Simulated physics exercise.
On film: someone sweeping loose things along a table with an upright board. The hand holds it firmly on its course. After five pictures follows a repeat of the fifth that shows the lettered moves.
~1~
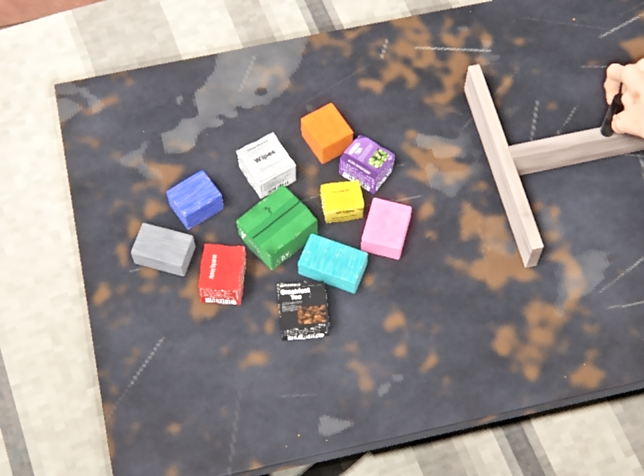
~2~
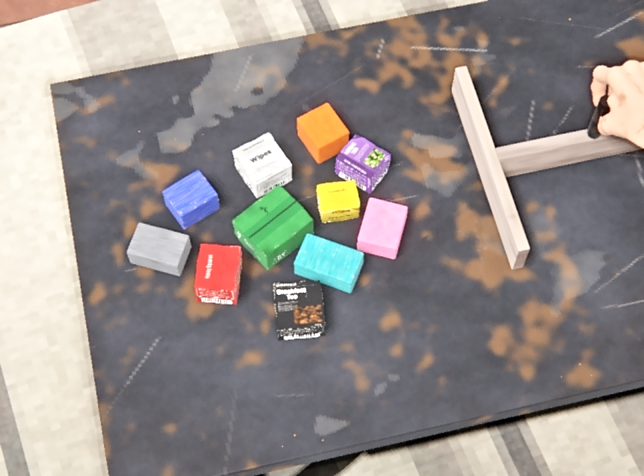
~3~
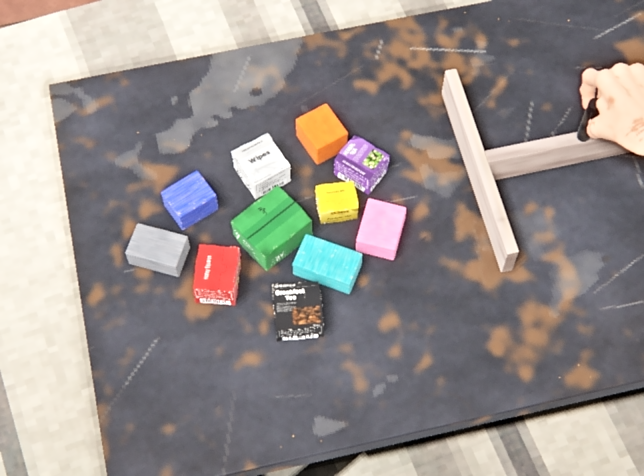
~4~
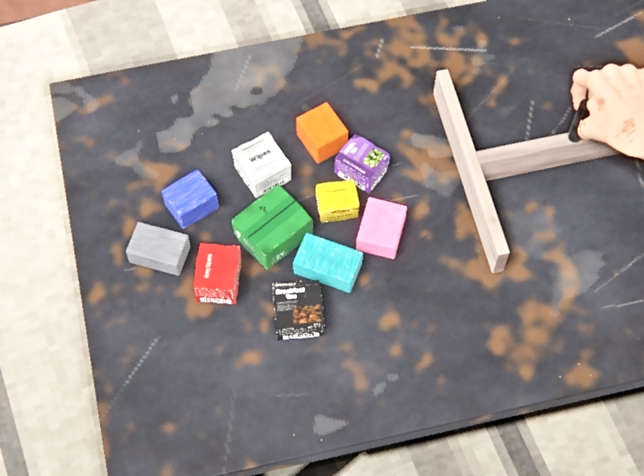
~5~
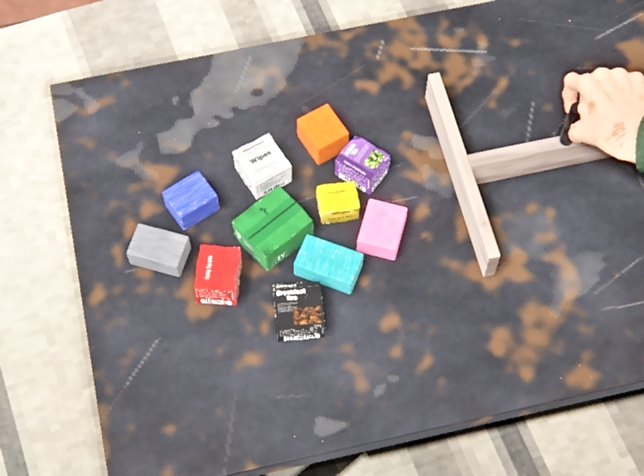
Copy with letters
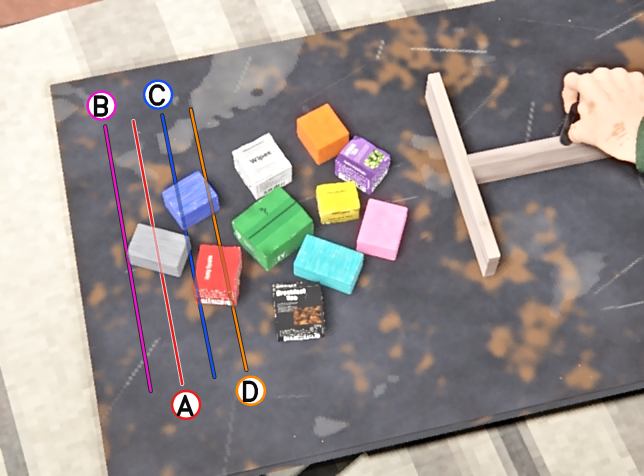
A wooden T-shaped board, gripped by a hand at the right, slid a short way left across the dark table toward a cluster of colourful blocks and small boxes, which stayed put, untouched.
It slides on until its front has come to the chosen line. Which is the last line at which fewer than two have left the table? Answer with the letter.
It should halt at C.
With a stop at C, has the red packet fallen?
No.
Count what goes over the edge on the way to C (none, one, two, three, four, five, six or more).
By then, one.
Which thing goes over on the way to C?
The grey block.
On the marked copy, A at (156, 245); B at (127, 251); C at (187, 239); D at (217, 233).
Taking C. A third of the way, board (365, 181); orange block (315, 131); black packet (291, 318).
Two thirds of the way, board (266, 202); grey block (136, 251); blue block (158, 214).
When it is over, board (188, 217); grey block over the edge; blue block (87, 233); one fallen.
As for the rest, A drops three; B drops five; D is within the limit but short.
